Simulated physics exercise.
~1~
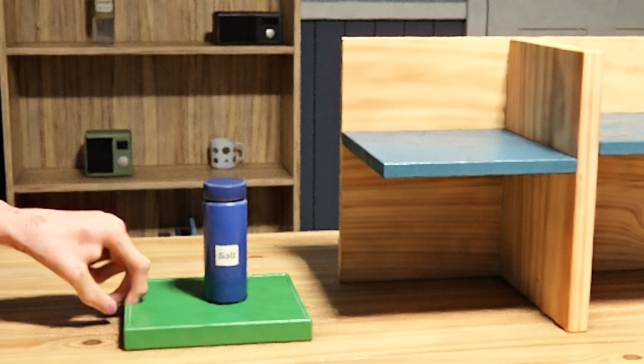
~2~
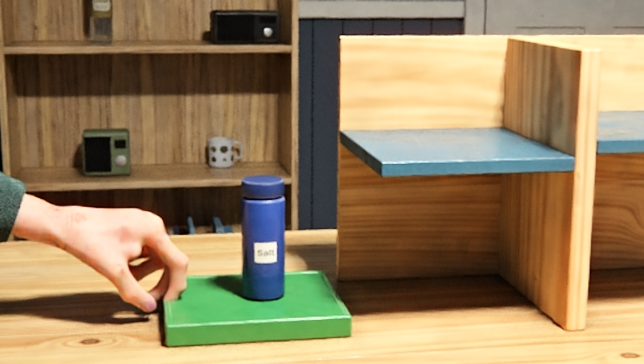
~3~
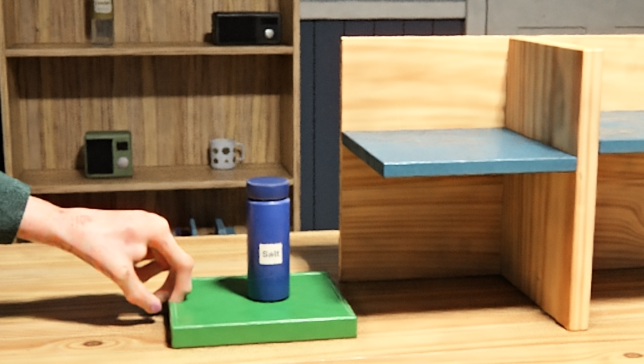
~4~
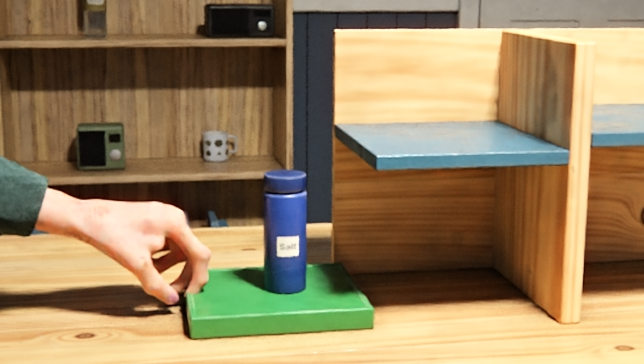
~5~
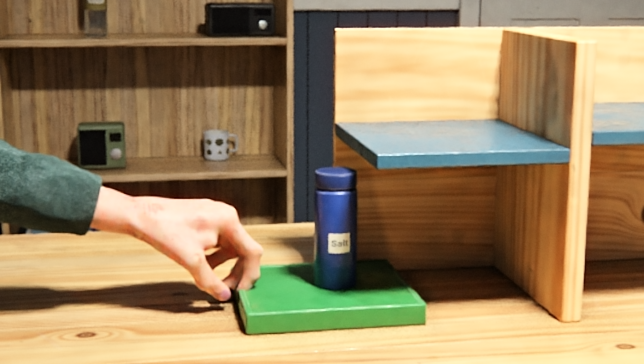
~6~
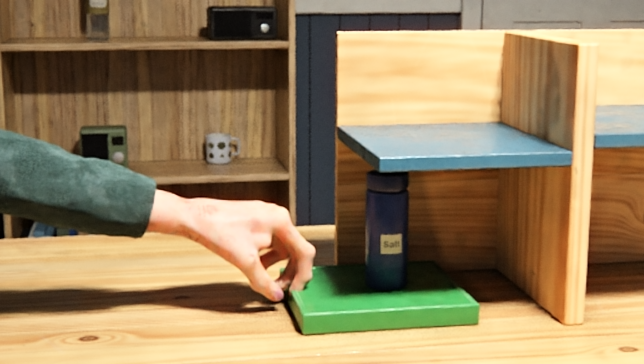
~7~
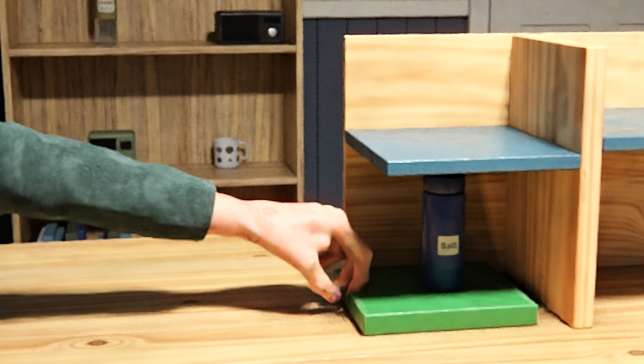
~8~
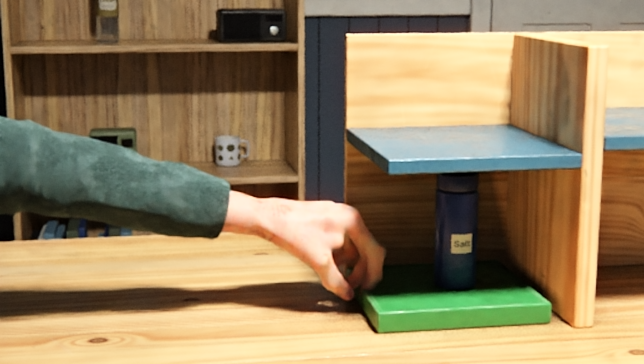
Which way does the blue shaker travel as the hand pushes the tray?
The blue shaker moves to the right, riding upright on the green tray until it is under the shelf.
